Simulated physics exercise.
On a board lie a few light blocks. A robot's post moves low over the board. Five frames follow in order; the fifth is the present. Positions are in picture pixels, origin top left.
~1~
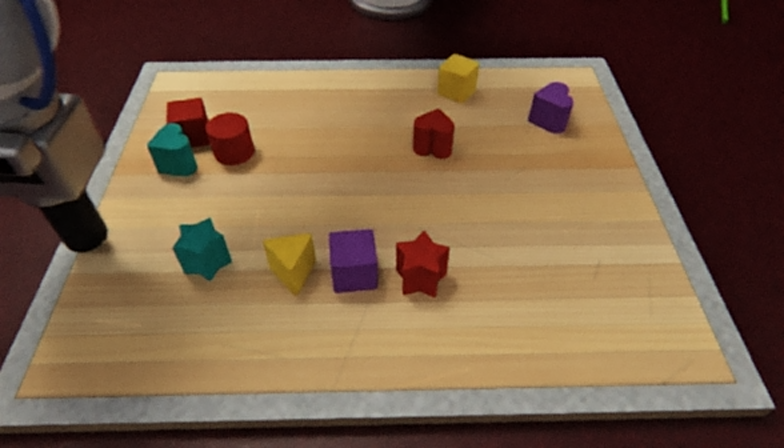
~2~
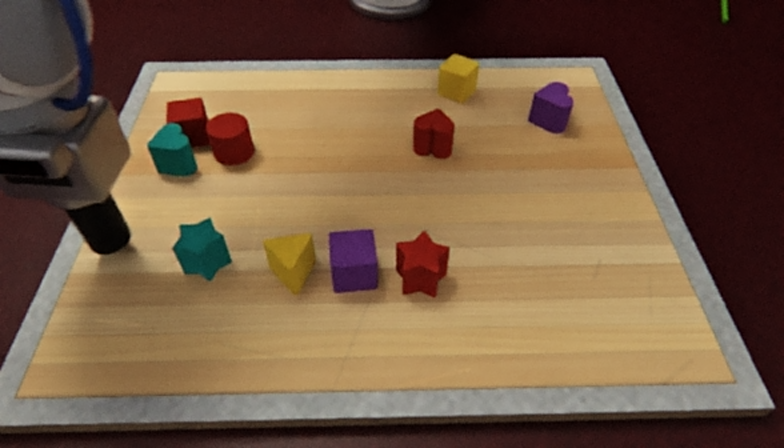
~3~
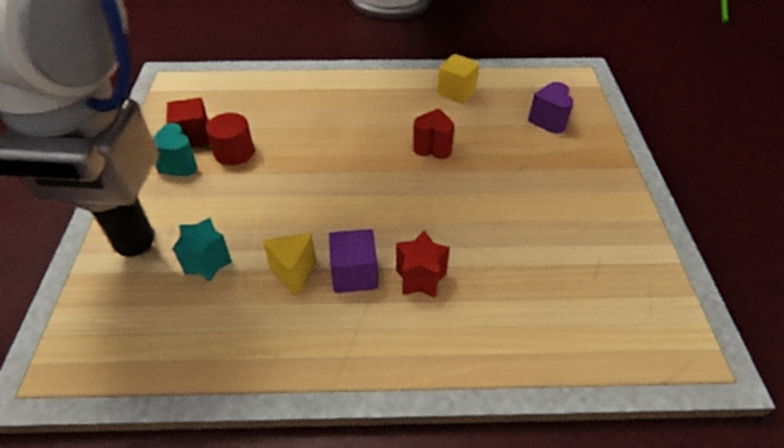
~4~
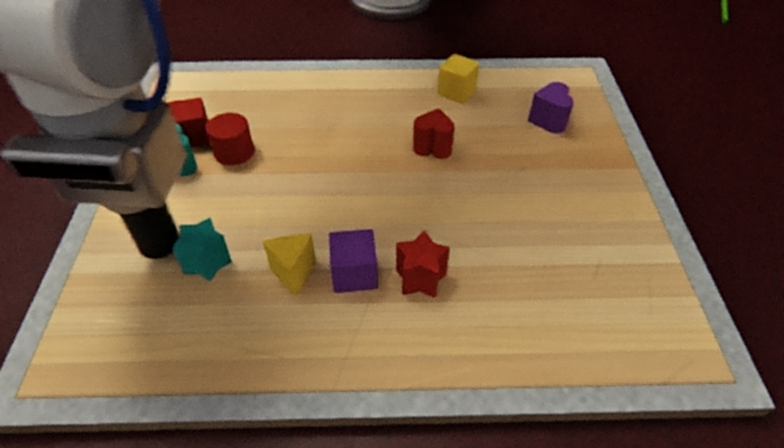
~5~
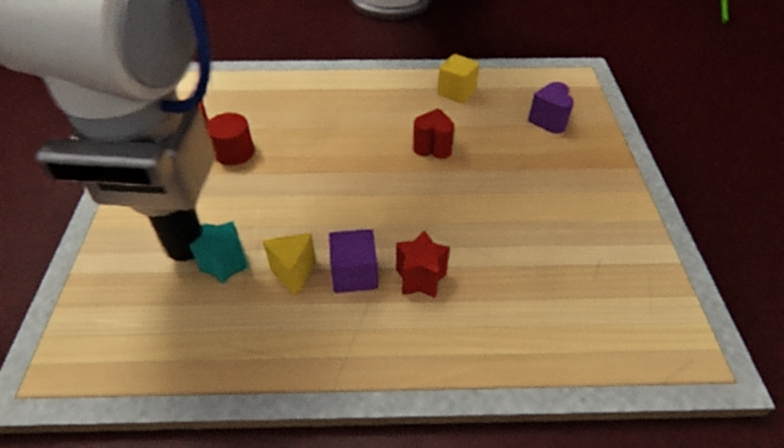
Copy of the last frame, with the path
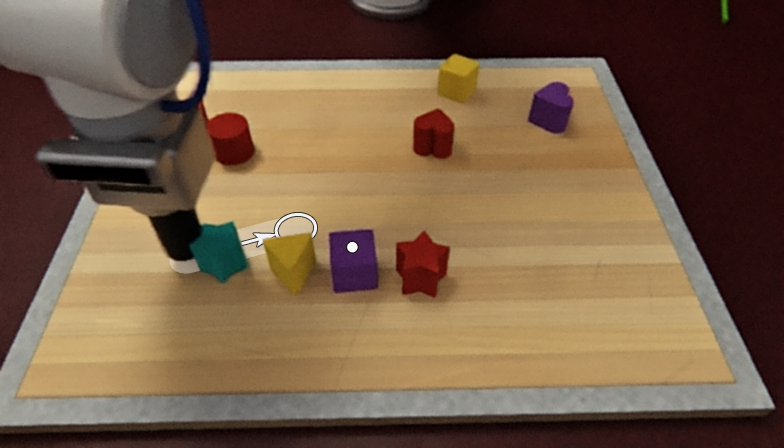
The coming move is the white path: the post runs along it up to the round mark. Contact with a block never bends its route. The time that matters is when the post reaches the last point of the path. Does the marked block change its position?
My answer is no.
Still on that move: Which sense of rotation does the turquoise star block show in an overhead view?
The twist is clockwise.
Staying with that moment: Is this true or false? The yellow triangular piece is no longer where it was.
Answer: True.
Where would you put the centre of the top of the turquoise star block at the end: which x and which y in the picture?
The turquoise star block ends near (268, 237).
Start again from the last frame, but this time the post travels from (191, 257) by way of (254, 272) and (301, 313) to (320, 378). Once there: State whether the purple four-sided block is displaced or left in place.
Moved off its spot.
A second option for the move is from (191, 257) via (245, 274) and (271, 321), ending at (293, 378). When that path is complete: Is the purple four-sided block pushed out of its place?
Answer: Yes.
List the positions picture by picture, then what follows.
Lower end of the post (87, 237), tops of blocks, turquoise star block (197, 235), yellow triangular piece (288, 247), purple four-sided block (352, 247), in the first frame.
Post (110, 239), blocks as before, in the second frame.
Post (135, 241), blocks as before, in the third frame.
Post (160, 243), blocks as before, in the fourth frame.
Post (186, 245), turquoise star block (216, 237), yellow triangular piece (288, 247), purple four-sided block (352, 247), in the fifth frame.
The drawn path runs from (191, 257) directly to (296, 229); the dot is on the purple four-sided block.
What follows on the original path. One third of the way, post (223, 236); turquoise star block (248, 237), turned 20° clockwise.
Two thirds of the way, post (259, 226); turquoise star block (265, 238), turned 55° clockwise; yellow triangular piece (305, 253).
At the end, post (294, 217); turquoise star block (268, 237), turned 70° clockwise; yellow triangular piece (305, 254); purple four-sided block not moved.
